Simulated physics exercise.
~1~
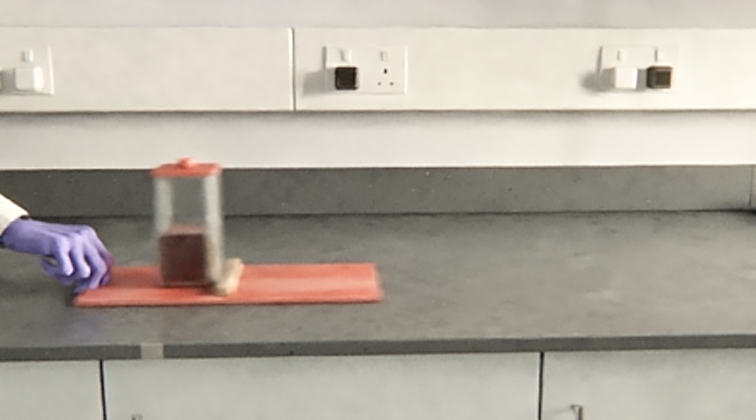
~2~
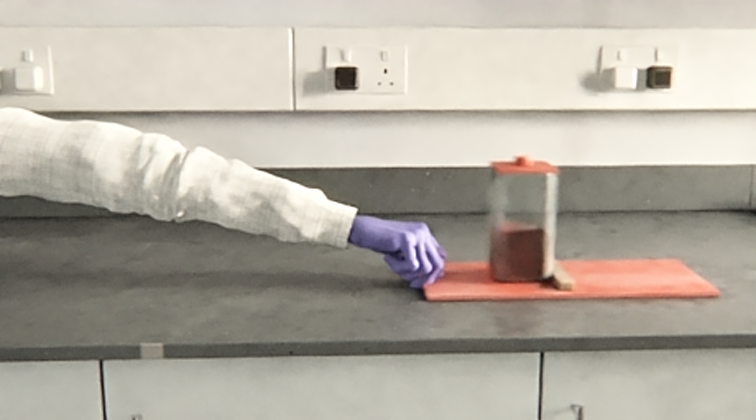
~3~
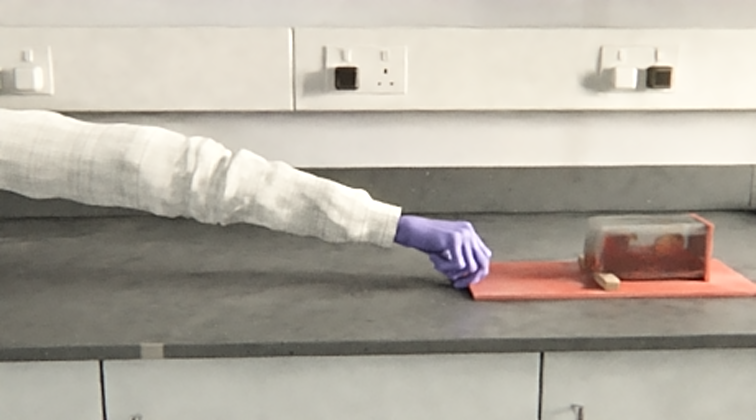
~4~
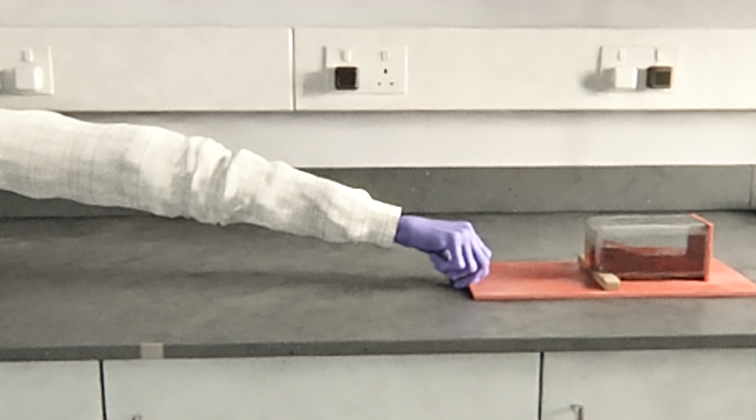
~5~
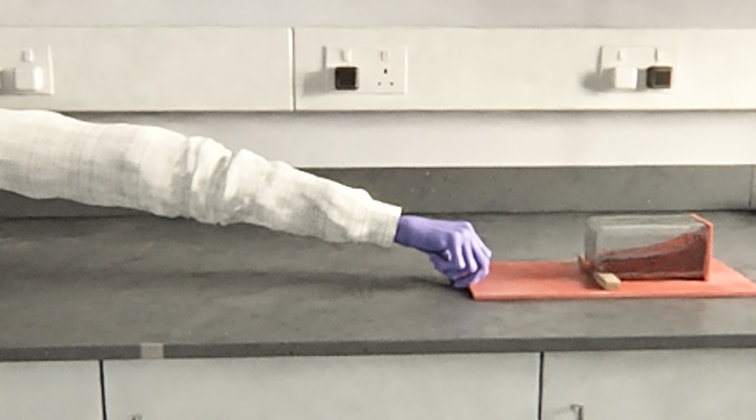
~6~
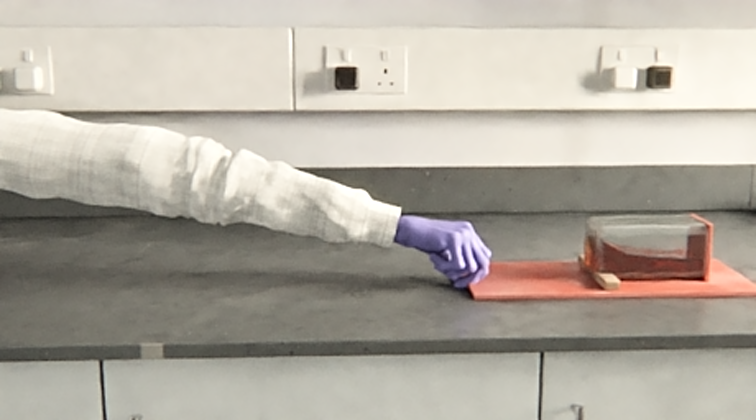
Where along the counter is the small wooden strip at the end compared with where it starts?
It starts on the left part of the counter and ends well over to the right, still on the red board.
